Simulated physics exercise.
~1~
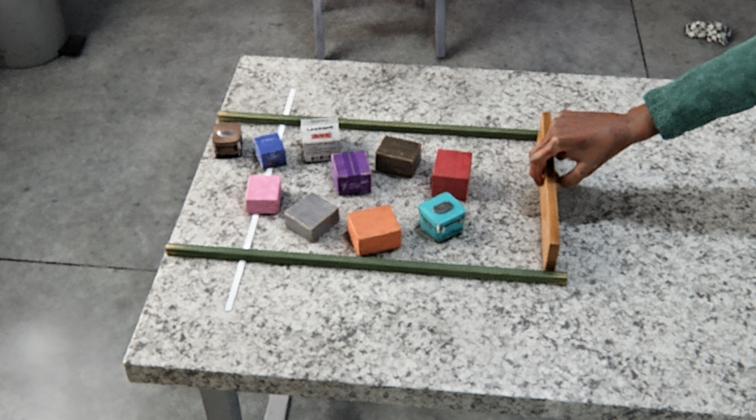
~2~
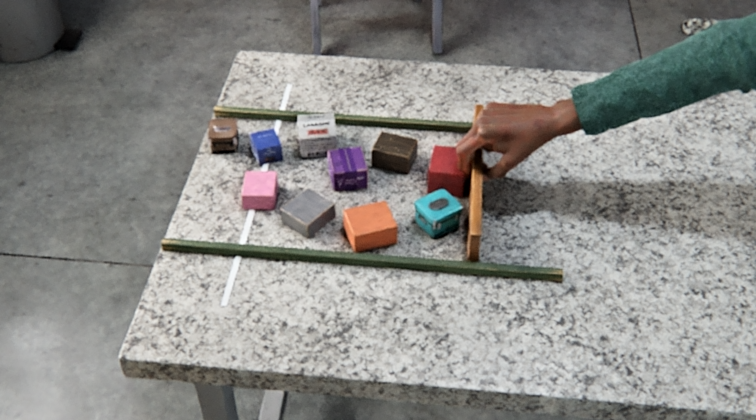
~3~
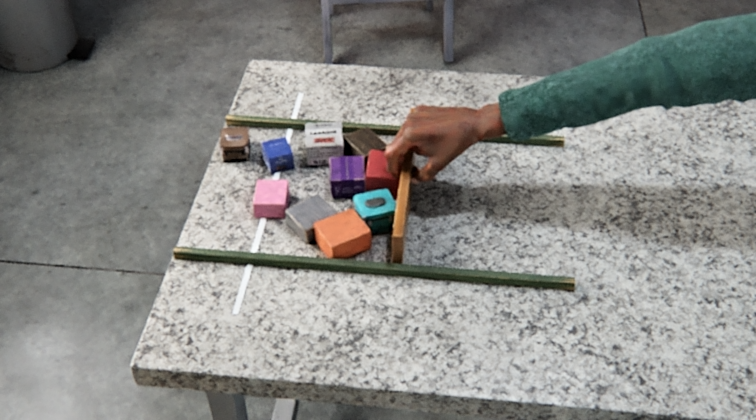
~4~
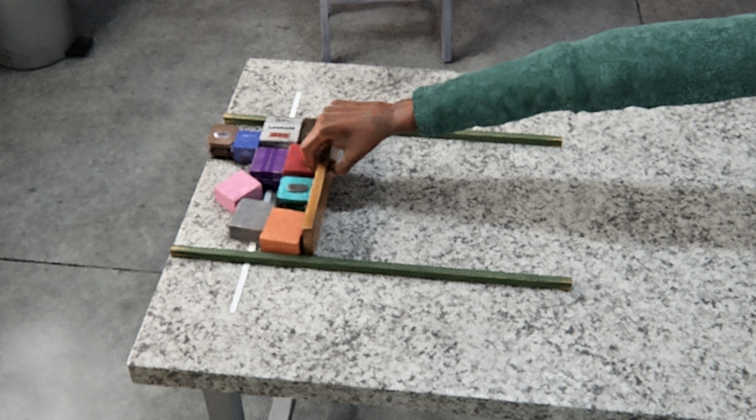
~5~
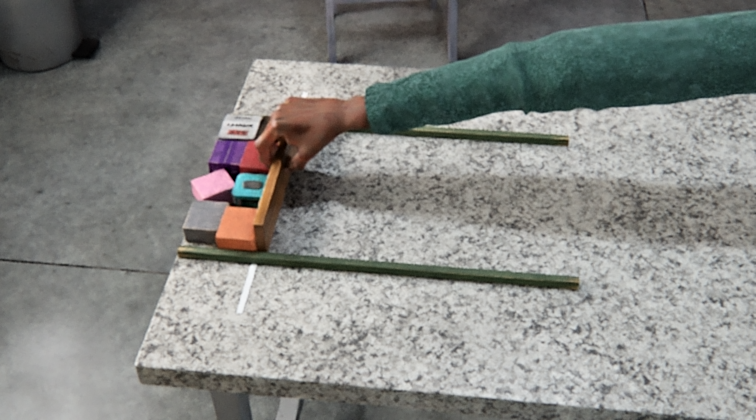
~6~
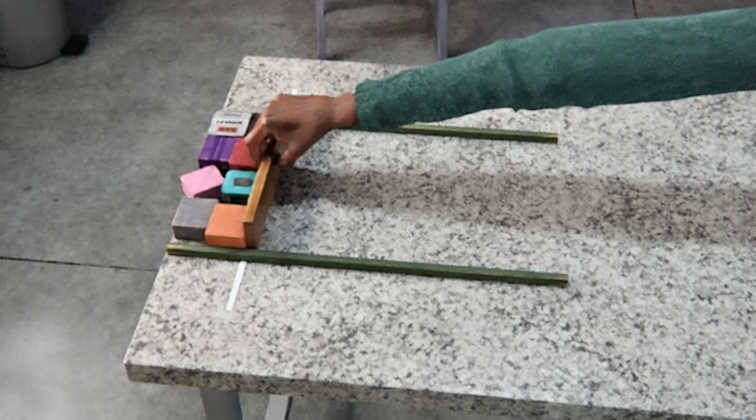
A wooden board, held upright by a hand in a green sleeve, slides left across a speckled tabletop between two green rails, toward ten small coloured blocks and boxes. It reaches the red block and the turquoise case first and pushes them left. The orange, grey, purple and other pieces bunch together ahead of it, crossing the white strip of tape. As the sweep nears the table's left end, the blue box and the brown case drop out of sight. The board then stops near the tape, with the remaining eight pieces crowded along the edge, still on the table.
